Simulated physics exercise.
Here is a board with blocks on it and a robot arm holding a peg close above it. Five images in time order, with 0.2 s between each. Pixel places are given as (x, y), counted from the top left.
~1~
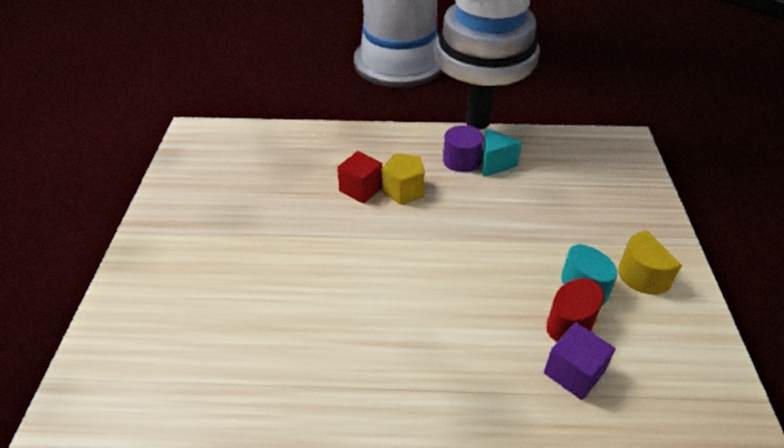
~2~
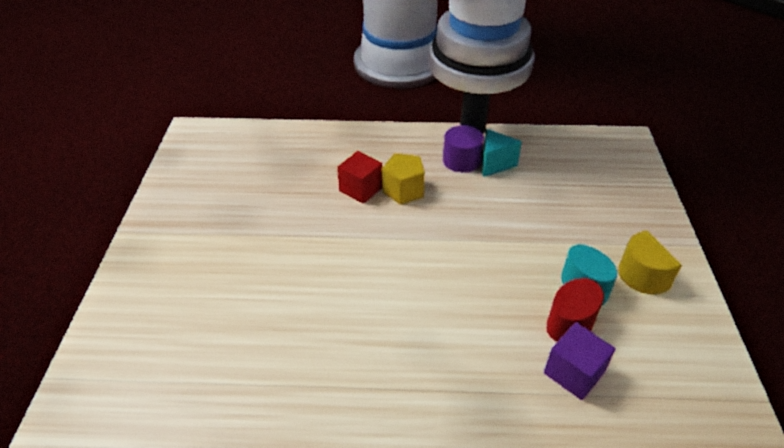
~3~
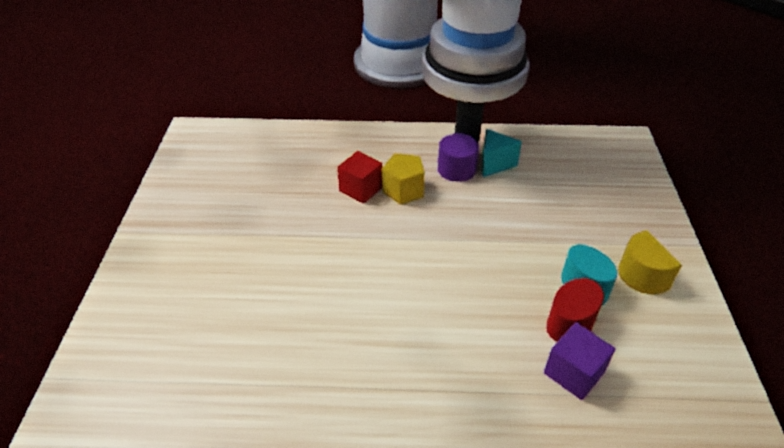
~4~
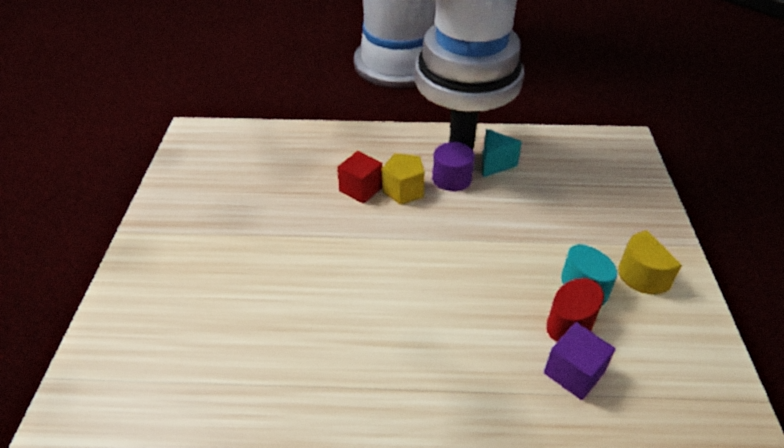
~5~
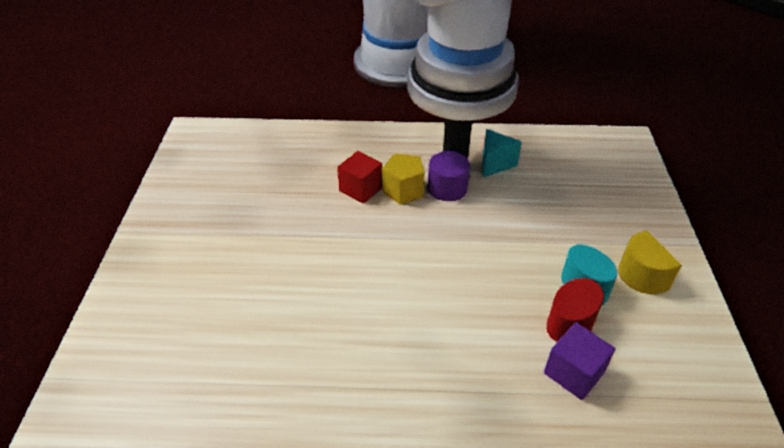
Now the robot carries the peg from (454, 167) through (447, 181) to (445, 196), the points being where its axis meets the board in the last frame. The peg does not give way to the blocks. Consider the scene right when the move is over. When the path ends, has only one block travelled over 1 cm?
I expect so.
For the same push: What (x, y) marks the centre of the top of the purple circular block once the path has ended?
Near (441, 194).
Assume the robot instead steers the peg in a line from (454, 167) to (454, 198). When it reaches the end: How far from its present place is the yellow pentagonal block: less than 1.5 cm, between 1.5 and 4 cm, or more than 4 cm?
By the end of the path, it will have gone short of 1.5 cm.
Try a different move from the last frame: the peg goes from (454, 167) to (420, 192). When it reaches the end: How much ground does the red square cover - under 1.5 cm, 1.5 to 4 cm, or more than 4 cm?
My estimate: Under 1.5 cm.
What follows on the original path. Halfway along, peg (448, 169); purple circular block (444, 178).
At the end, peg (446, 184); yellow pentagonal block in place; purple circular block (441, 194).
